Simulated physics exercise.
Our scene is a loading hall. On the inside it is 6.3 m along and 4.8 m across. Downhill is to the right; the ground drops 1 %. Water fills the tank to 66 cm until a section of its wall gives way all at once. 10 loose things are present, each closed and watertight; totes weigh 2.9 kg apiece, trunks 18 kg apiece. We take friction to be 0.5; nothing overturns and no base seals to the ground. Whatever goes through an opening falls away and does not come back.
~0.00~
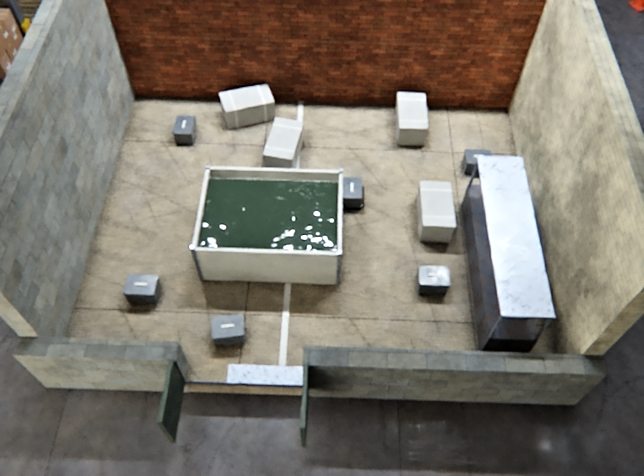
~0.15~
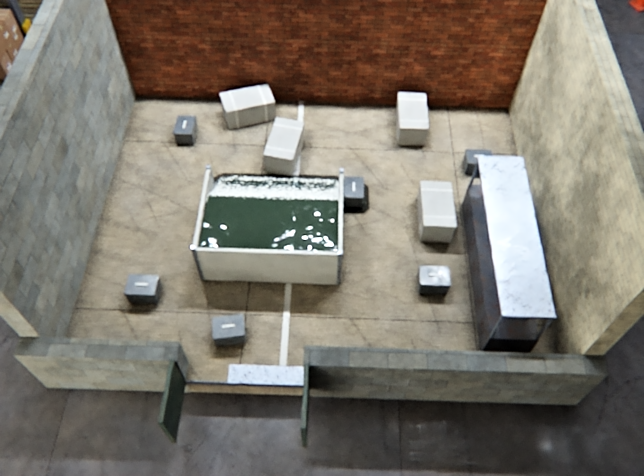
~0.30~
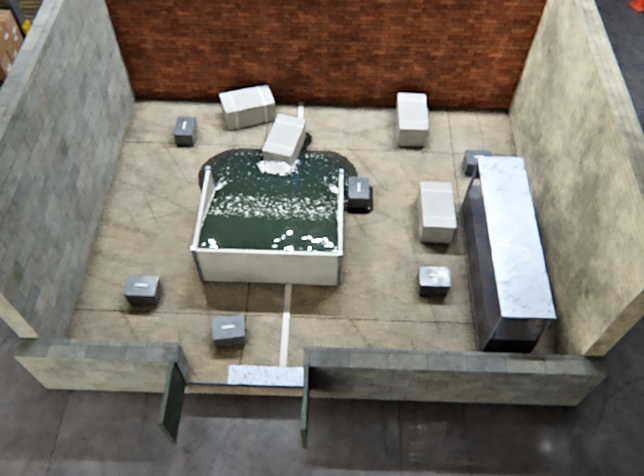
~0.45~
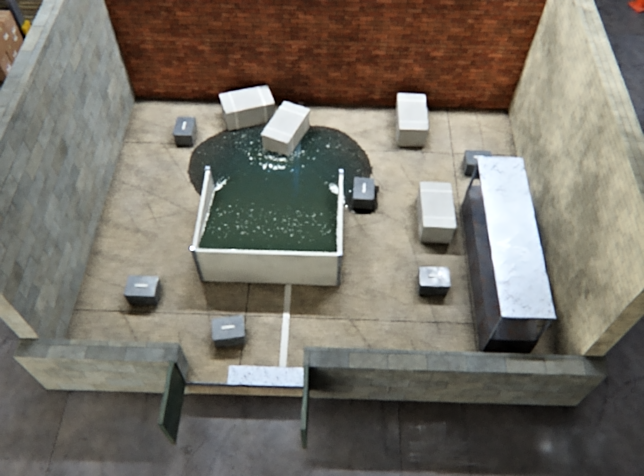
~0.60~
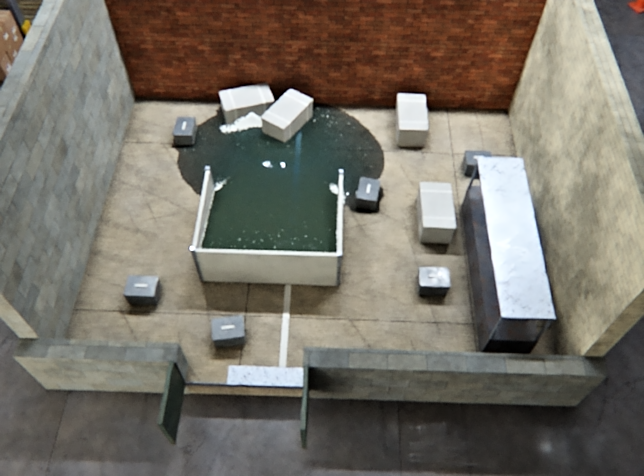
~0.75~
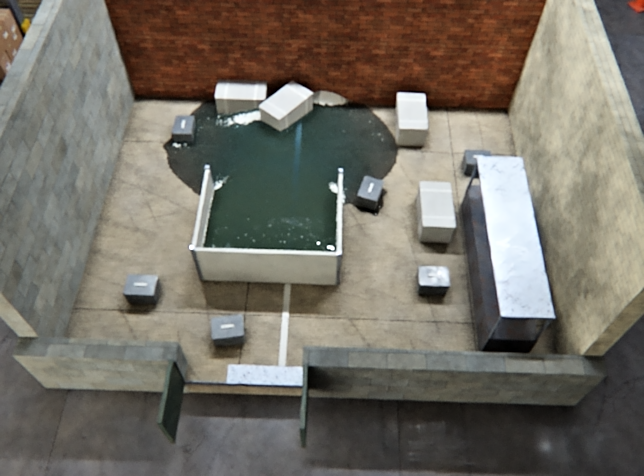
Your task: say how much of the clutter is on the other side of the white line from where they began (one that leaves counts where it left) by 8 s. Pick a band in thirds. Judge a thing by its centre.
Band: Under a third.
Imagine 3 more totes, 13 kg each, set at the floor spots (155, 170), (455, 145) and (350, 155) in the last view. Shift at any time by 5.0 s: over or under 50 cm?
In turn: Over, over, more.
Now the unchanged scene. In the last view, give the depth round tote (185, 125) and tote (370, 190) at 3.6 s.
Some 2 cm at the first, some 1 cm at the second.
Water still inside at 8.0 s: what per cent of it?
Somewhere near 96 percent, give or take.
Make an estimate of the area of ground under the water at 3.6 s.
About 21 m2.
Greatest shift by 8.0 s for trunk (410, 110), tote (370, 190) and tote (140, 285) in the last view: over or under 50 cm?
Item one exceeds it, item two falls below it, item three exceeds it.
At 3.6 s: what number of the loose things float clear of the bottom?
The number is 5.
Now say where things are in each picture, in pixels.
A trunk at (283, 138), on the bottom; a tote at (352, 188) rests on the ground; water covers 2.4 m2; 0 of 10 have shifted, in the first frame.
A trunk at (284, 138) rests on the ground; a tote at (354, 187), on the bottom; 3.4 m2 under water; 0 of 10 have shifted, in the second frame.
A trunk at (284, 135), on the bottom, 9 cm from its start; a tote at (359, 188), on the bottom, 10 cm from its start; water covers 4.5 m2; 2 of 10 have shifted, in the third frame.
A trunk at (286, 121) rests on the ground, 35 cm from its start; a tote at (364, 188), on the bottom, 17 cm from its start; water covers 6.0 m2; 2 of 10 have shifted, in the fourth frame.
A trunk at (287, 108), on the bottom, 65 cm from its start; a tote at (368, 189) rests on the ground, 24 cm from its start; water covers 7.4 m2; 3 of 10 have shifted, in the fifth frame.
A trunk at (286, 100) rests on the ground, 81 cm from its start; a tote at (371, 188) rests on the ground, 28 cm from its start; water covers 8.8 m2; 3 of 10 have shifted, in the sixth frame.
After 1.6 s 0 of 10 are over the mark; 3 afloat.
After 3.6 s 0 of 10 are over the mark; 5 afloat.
After 5.6 s 1 of 10 are over the mark; 4 afloat.
After 8.0 s 3 of 10 are over the mark; 7 afloat.
